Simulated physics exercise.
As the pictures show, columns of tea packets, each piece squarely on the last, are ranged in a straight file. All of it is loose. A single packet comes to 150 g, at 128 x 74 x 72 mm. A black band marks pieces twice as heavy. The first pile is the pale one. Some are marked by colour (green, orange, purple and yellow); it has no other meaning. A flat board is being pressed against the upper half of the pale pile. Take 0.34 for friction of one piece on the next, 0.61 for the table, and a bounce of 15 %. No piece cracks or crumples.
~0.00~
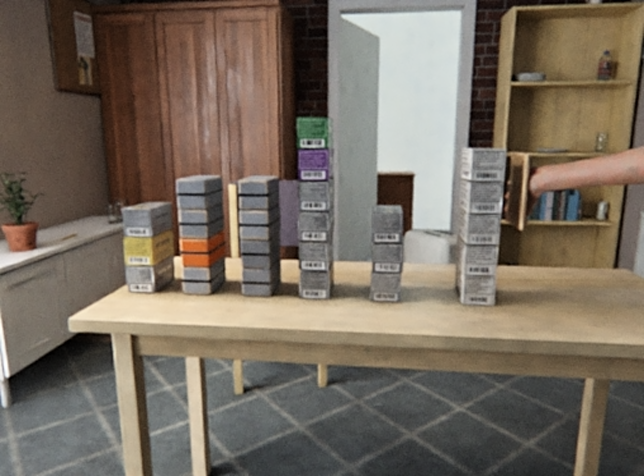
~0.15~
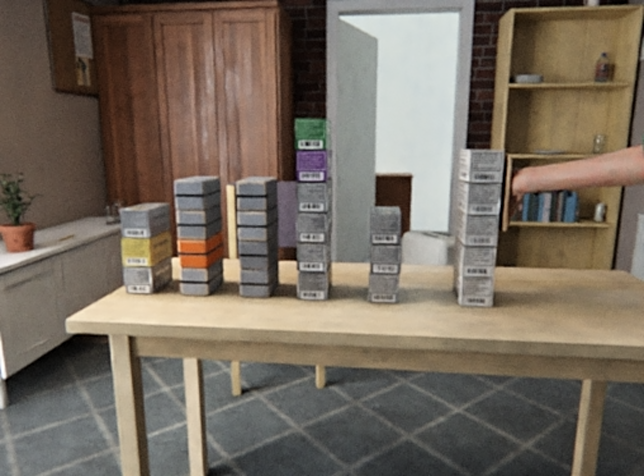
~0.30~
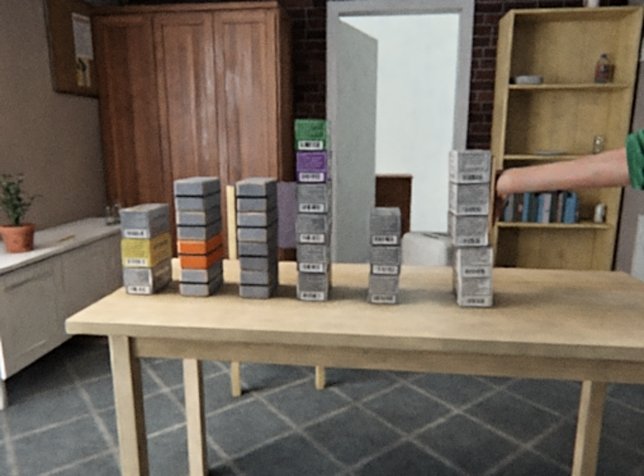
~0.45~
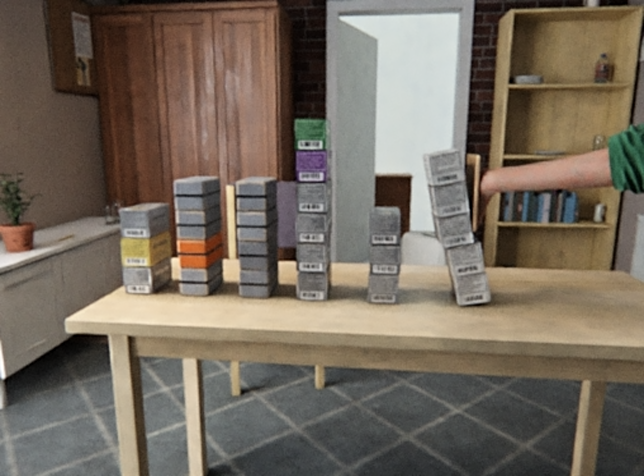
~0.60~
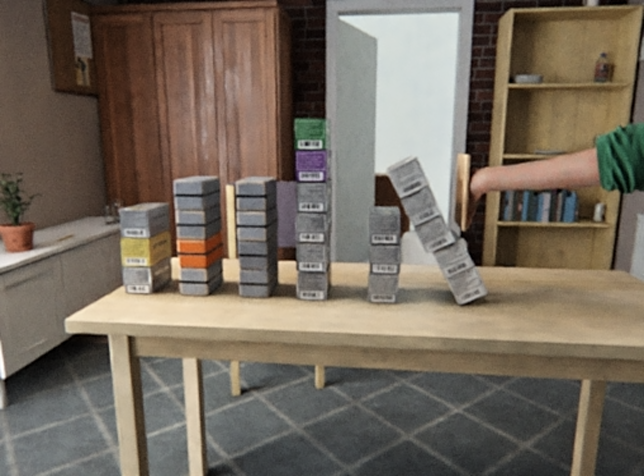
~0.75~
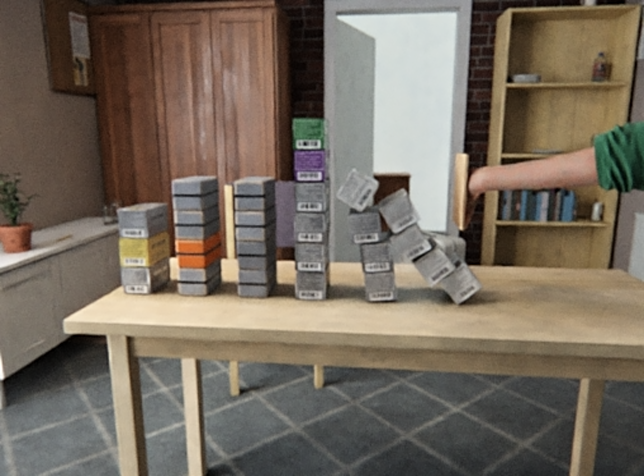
A hand pressed a board against the pale stack at the right end of a row on a table, and the stack leaned left, broke apart and knocked into the short pile beside it.
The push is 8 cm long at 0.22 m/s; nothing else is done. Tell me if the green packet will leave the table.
That packet falls off.
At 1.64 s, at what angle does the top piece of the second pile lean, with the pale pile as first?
It leans some 30°.
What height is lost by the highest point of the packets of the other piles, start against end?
Some 18 cm lower.
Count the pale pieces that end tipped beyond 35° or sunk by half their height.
5 pale pieces.
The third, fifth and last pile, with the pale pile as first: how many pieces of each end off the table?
By pile: Third 1, fifth 2, last 3.
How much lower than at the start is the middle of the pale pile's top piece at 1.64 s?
Some 12 cm lower.
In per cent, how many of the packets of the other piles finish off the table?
Near 35 per cent.
By 1.64 s, 5 of the pale pile down; none of the 20 other packets off the table, 15 disturbed; green packet tilted 41°, 7 cm lower; purple packet tilted 28°, 29 mm lower.
By 2.30 s, 5 of the pale pile down; 4 of the 20 other packets off the table; green packet tilted 36°, 43 cm lower; yellow packet on its side.
When it is over (2.8 s), 5 of the pale pile down; 7 of the 20 other packets off the table; green packet on its side; yellow packet upside down; orange packet on its side.
